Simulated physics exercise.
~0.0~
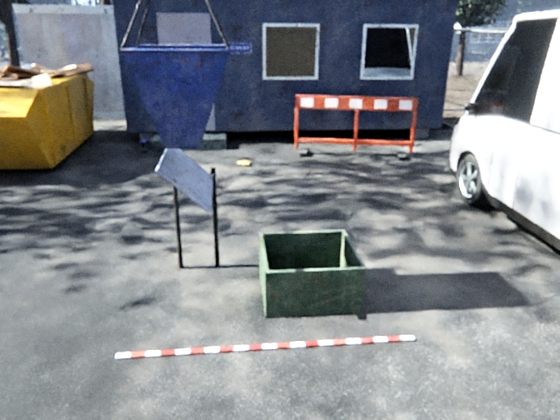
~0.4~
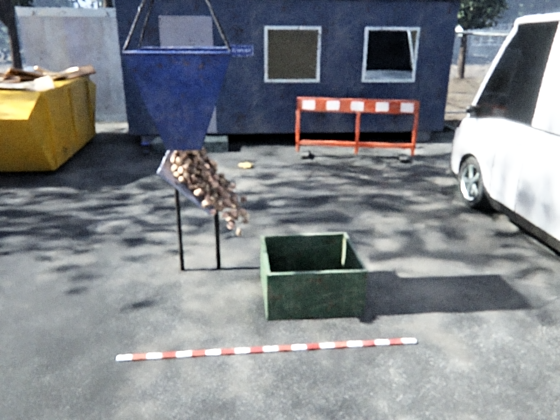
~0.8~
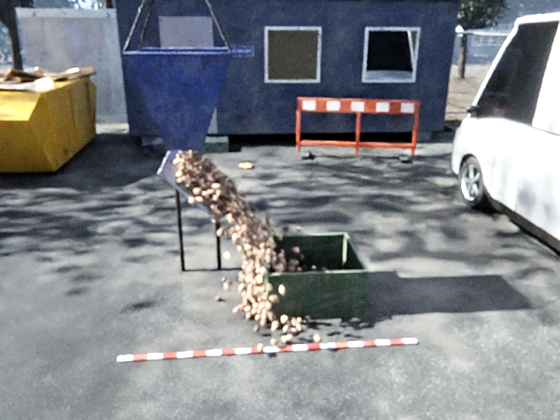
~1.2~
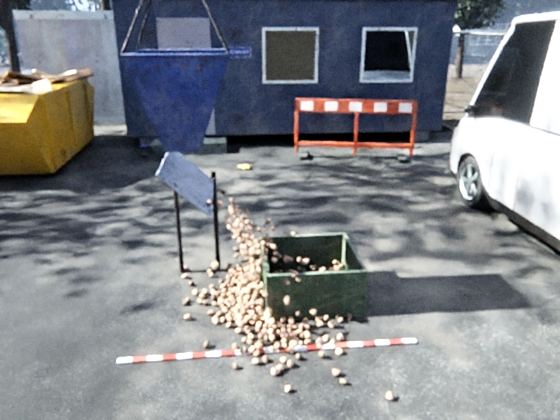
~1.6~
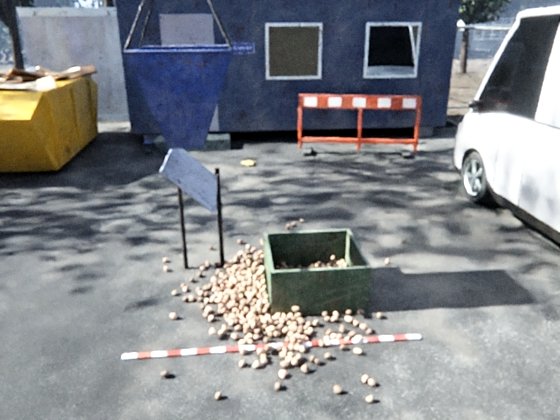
A dark blue cabin stands behind a paved yard seen from slightly above, with a yellow skip at left, a white vehicle at right and a red and white barrier between. A blue hopper hangs over a sloping steel plate on legs, near an open green bin and a striped pole on the ground. Round pale stones pour from the hopper, slide down the plate to the right and tumble toward the bin. Many drop short, piling against its left side and scattering over the pole. The hopper empties, leaving most stones outside, mainly left and in front, with a smaller share inside.
